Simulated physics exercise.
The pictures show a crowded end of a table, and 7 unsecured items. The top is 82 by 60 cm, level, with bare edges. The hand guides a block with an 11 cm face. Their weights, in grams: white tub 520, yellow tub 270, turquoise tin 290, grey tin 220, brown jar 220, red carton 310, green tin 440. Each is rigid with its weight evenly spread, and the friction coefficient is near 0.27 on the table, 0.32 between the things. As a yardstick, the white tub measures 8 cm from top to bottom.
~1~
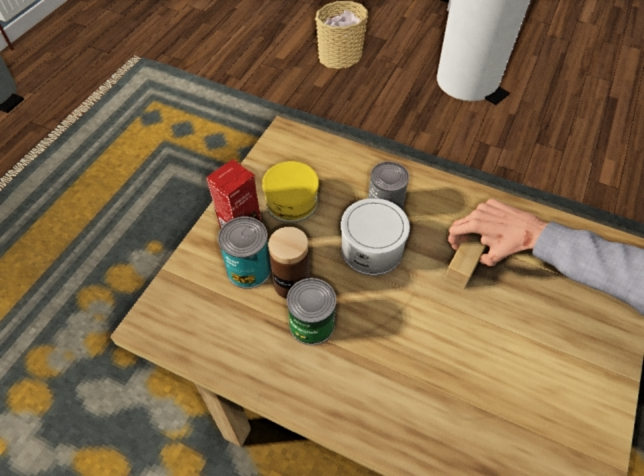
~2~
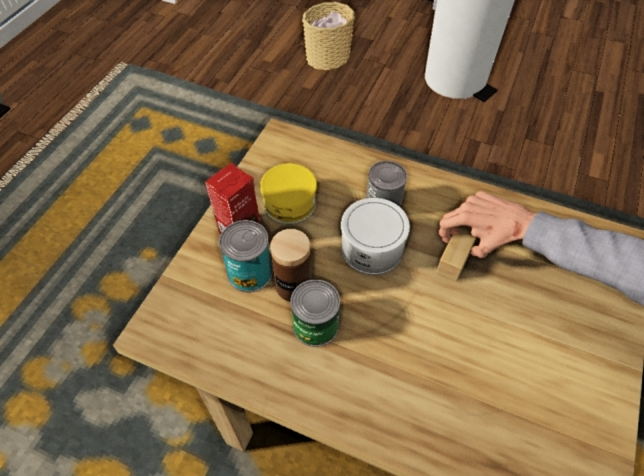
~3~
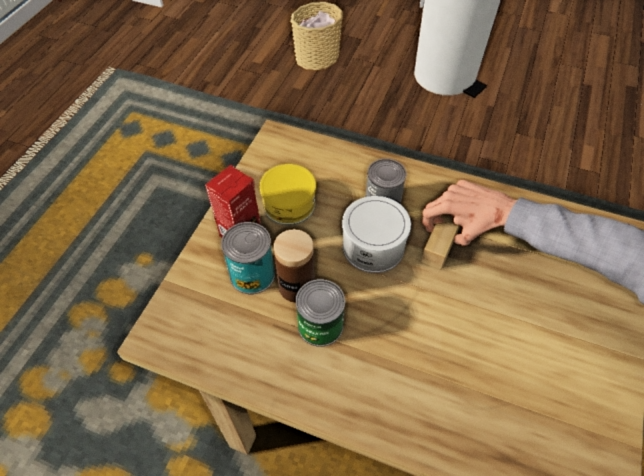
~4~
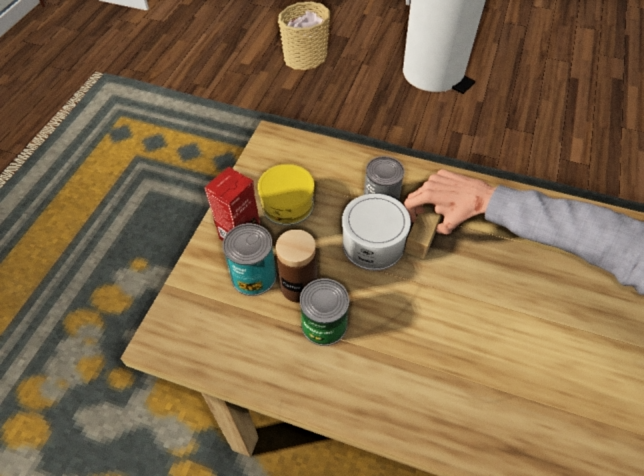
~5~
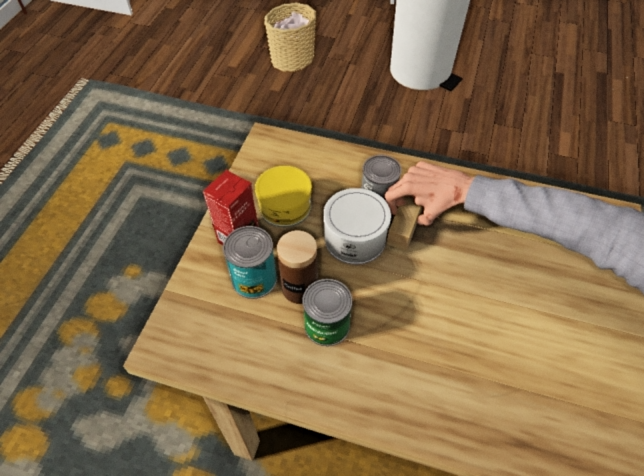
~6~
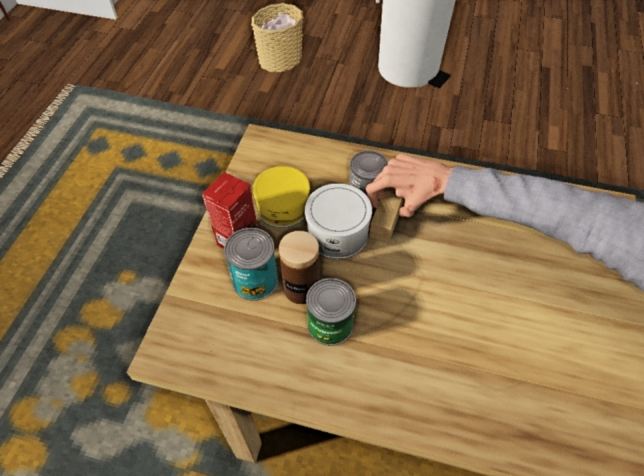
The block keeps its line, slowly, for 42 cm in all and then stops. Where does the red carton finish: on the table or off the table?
The red carton is still on the table.
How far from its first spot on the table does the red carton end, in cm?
Some 3 cm.
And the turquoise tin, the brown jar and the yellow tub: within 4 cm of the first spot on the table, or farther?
The turquoise tin keeps its place; the brown jar keeps its place; the yellow tub ends elsewhere.
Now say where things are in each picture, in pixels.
In the first frame, pusher on by 0 cm; red carton (236, 204); white tub (374, 237).
In the second frame, pusher on by 2 cm; turquoise tin (247, 257); grey tin (385, 191).
In the third frame, pusher on by 5 cm; brown jar (295, 268); green tin (320, 314).
In the fourth frame, pusher on by 8 cm; white tub (375, 232); yellow tub (287, 195).
In the fifth frame, pusher on by 12 cm; white tub (356, 226) shifted 3 cm; turquoise tin (251, 263).
In the sixth frame, pusher on by 15 cm; red carton (233, 217); brown jar (300, 269).
Then, 0.30 s past the last view, pusher on by 19 cm; white tub shifted 11 cm; grey tin shifted 6 cm; yellow tub shifted 2 cm.
Then, 0.70 s past the last view, pusher on by 25 cm; white tub shifted 15 cm; grey tin shifted 12 cm; yellow tub shifted 6 cm.
Then, 1.10 s past the last view, pusher on by 31 cm; red carton shifted 3 cm near (219, 221); white tub shifted 18 cm; grey tin shifted 17 cm.
Then, 1.70 s past the last view, pusher on by 39 cm; red carton shifted 3 cm near (218, 221); grey tin shifted 26 cm; white tub shifted 18 cm.
Finally, not toppled but over 4 cm from the start, white tub, yellow tub and grey tin; the other 4 still in place (within 4 cm). Final places as that camera would see them, red carton near (218, 221).
